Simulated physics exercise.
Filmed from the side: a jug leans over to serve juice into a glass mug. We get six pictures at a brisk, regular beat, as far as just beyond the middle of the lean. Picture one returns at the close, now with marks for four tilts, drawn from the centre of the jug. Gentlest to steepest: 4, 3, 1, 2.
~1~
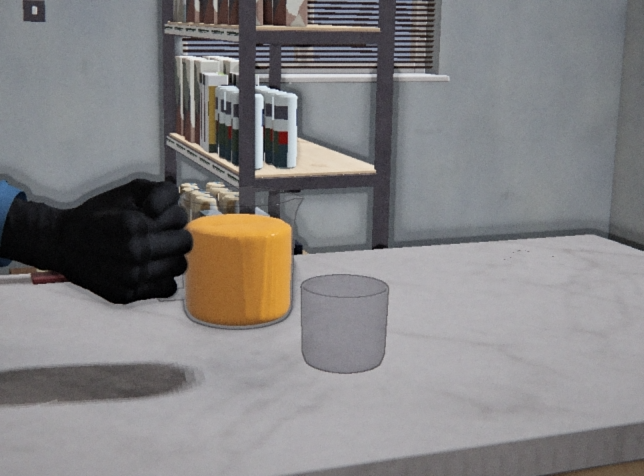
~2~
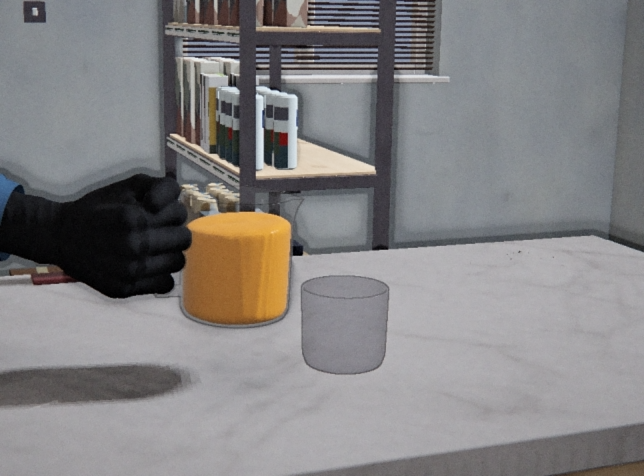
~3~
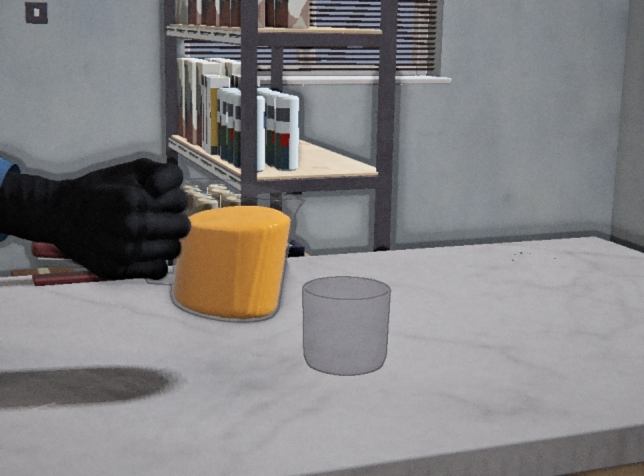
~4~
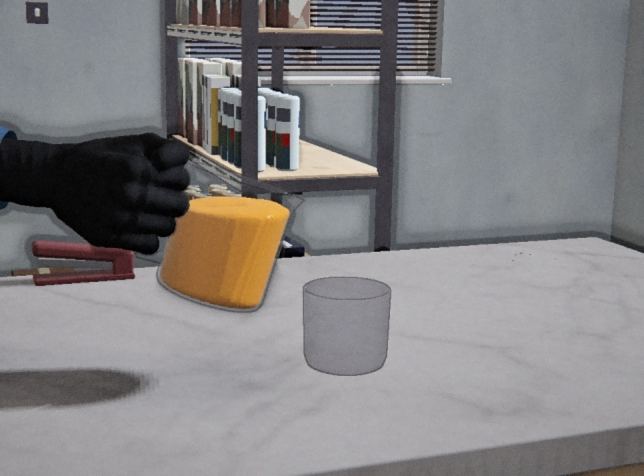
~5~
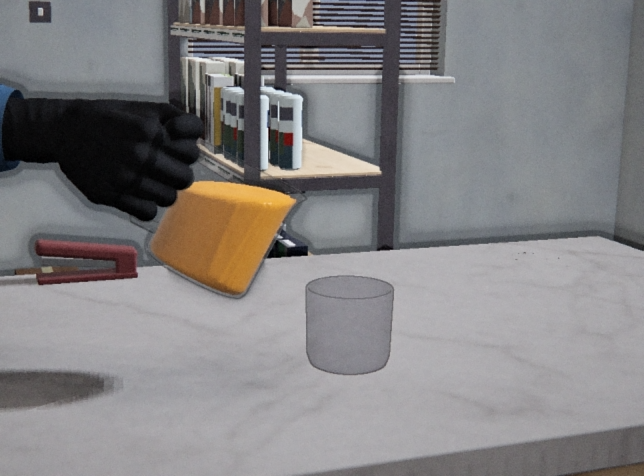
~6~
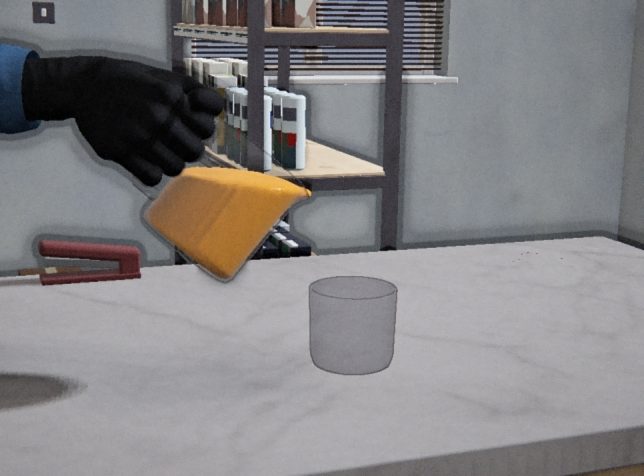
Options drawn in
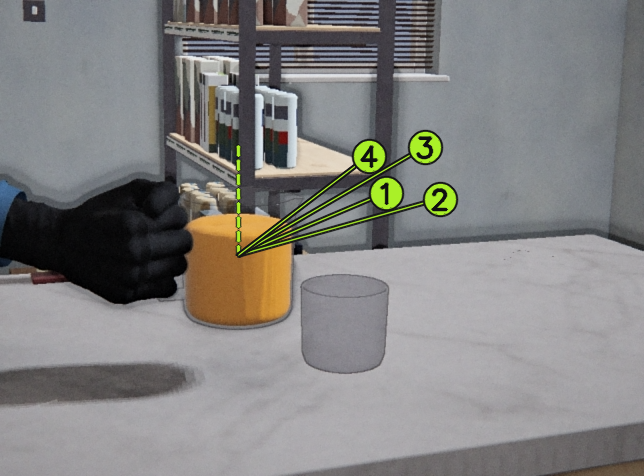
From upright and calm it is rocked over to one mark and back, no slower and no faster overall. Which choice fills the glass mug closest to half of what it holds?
Take 4.
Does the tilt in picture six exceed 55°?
No.
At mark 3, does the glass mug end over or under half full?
Over.
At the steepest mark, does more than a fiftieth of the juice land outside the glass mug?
Yes, it does.
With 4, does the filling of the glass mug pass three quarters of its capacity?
No, less.
On the marked copy, 1 at (370, 198); 2 at (423, 202); 3 at (410, 155); 4 at (355, 165).
For mark 1, the glass mug ends with about 67 % of what it can hold; 20 % of the juice is spilt.
For mark 2, the glass mug ends with about 74 % of what it can hold; 28 % of the juice is spilt.
For mark 3, the glass mug ends with about 62 % of what it can hold; 8 % of the juice is spilt.
For mark 4, the glass mug ends with about 51 % of what it can hold.
